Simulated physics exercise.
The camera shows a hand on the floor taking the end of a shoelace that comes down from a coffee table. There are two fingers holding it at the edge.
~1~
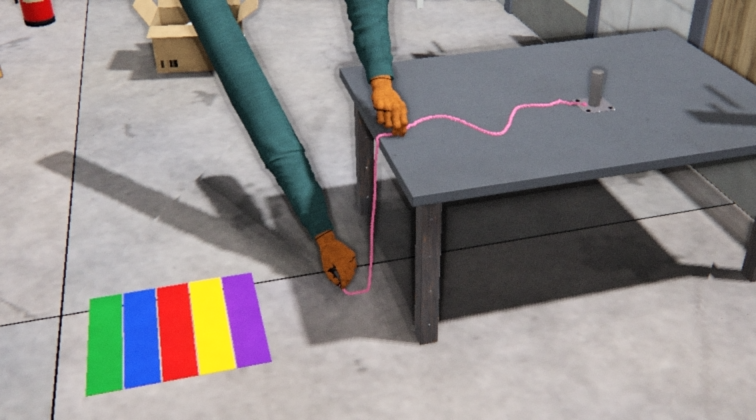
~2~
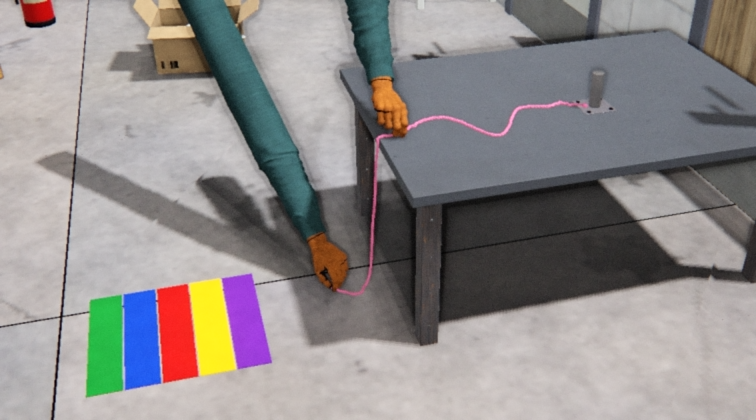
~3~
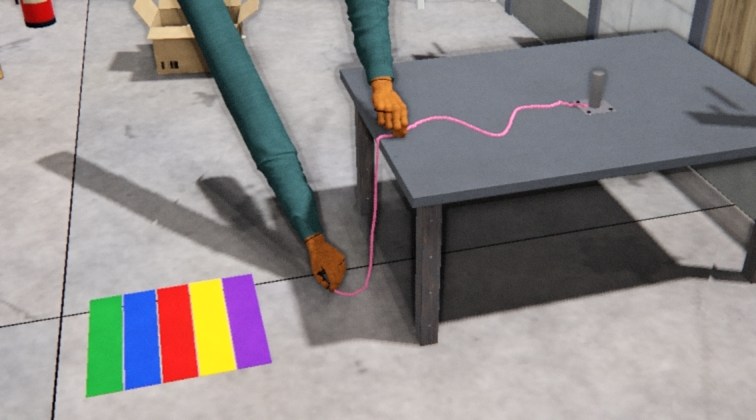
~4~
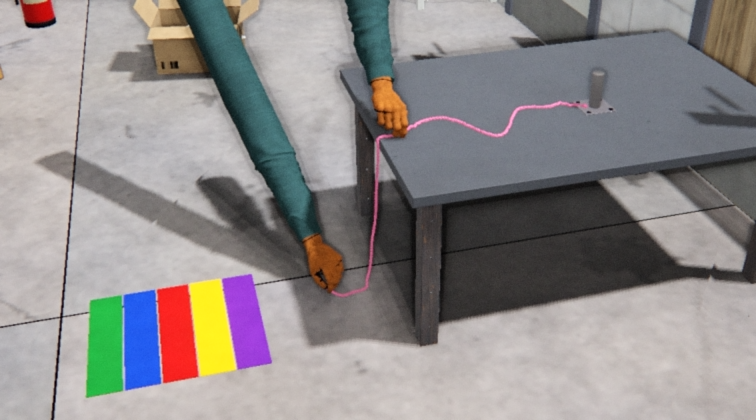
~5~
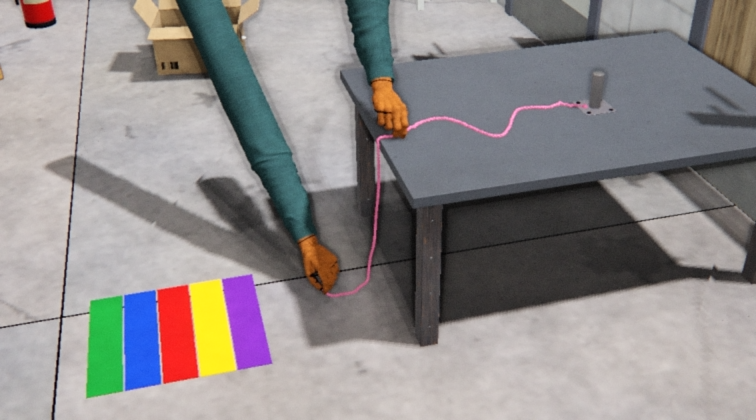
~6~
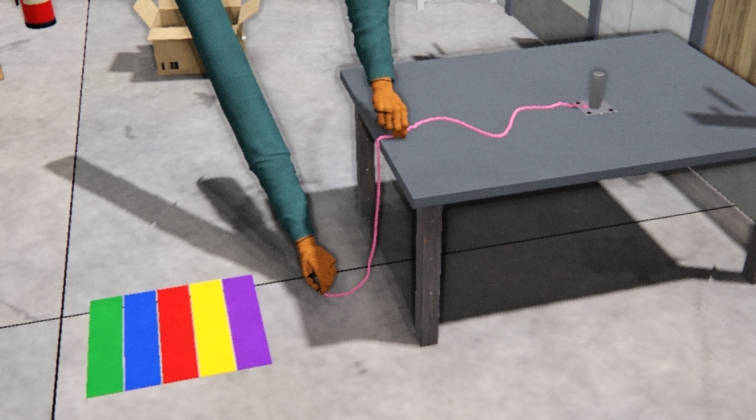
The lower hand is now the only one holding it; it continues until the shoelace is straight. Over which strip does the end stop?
Over the blue strip.
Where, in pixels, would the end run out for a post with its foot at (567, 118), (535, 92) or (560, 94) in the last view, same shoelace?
In pixels, the answers are (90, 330), (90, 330) and (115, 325).
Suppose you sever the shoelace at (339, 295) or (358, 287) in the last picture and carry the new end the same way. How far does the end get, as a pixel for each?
Case by case it comes to about (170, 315) and then about (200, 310).
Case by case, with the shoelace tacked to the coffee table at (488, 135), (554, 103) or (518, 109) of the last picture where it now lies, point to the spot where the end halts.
Respectively (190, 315), (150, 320) and (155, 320).
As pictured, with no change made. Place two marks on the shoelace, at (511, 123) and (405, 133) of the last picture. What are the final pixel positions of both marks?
(482, 124) and (341, 172), roughly.
Soon after, end near (210, 309); over yellow.
After that, end near (164, 317); over red.
At the stop, end near (137, 322); over blue. The blue one.
